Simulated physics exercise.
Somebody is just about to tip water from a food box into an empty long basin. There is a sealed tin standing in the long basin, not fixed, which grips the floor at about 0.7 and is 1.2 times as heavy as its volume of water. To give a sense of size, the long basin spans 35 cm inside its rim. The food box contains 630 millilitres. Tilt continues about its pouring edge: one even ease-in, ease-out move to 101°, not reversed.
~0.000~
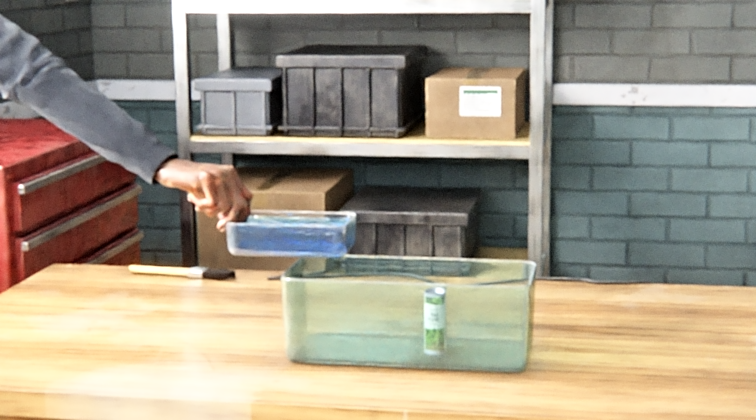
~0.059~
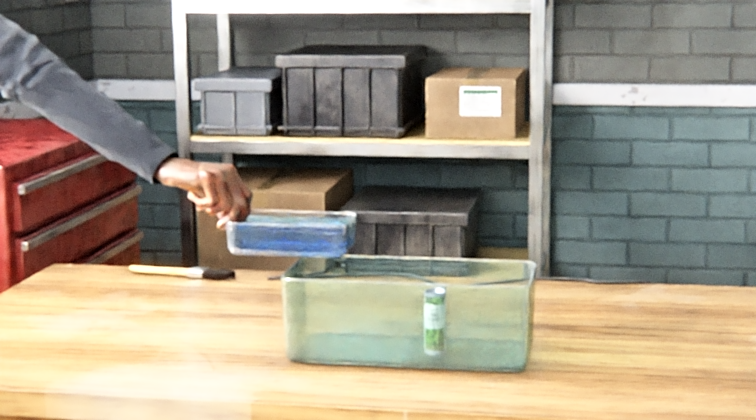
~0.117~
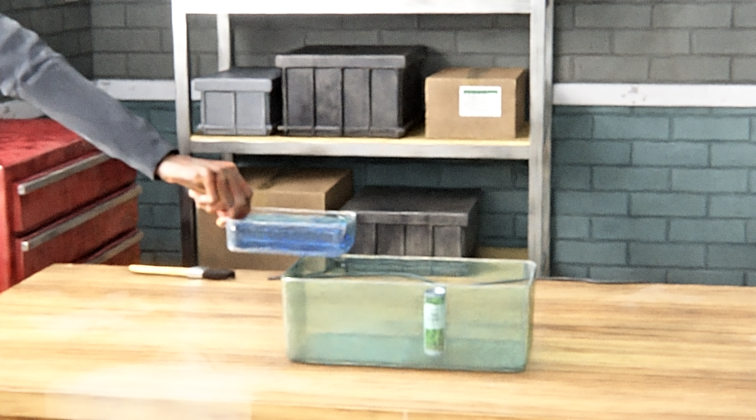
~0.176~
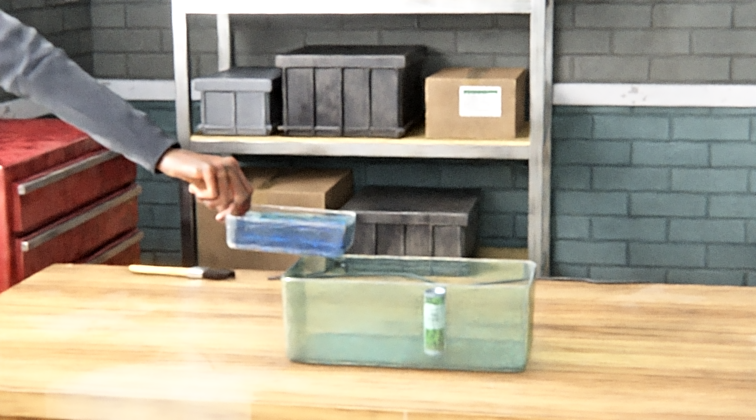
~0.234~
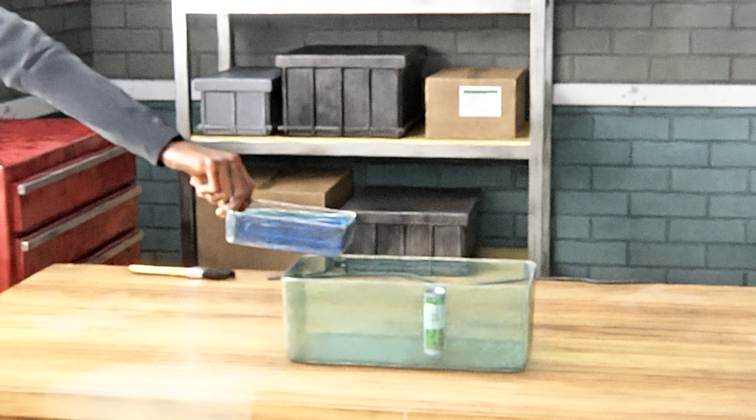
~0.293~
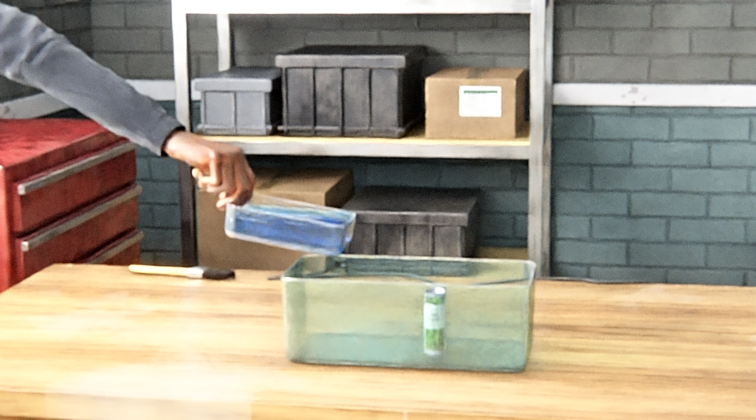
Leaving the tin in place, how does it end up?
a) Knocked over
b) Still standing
Option b: Still standing.
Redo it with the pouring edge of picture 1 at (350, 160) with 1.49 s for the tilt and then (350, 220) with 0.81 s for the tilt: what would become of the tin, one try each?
Run one: It does not tip. Run two: It tumbles.
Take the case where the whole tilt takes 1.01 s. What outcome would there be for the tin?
With that tilt, the tin tips.
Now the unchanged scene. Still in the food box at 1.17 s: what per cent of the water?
Some 4 per cent.
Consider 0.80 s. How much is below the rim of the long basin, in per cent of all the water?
Roughly 40 per cent.
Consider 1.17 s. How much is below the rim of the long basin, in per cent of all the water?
Around 90 in a hundred.
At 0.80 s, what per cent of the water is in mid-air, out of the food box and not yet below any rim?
It comes to about 38 percent.
After 0.80 s the tilt is 57° and 22 per cent is still to pour; the tin stands where it began.
After 1.17 s the tilt is 90° and 4 per cent is still to pour; the tin stands where it began.
After 1.57 s the tilt is 101° and 0 per cent is still to pour; the tin stands where it began.
After 1.99 s the tilt is 101° and 0 per cent is still to pour; the tin stands where it began.
In the end the tin stands where it began.
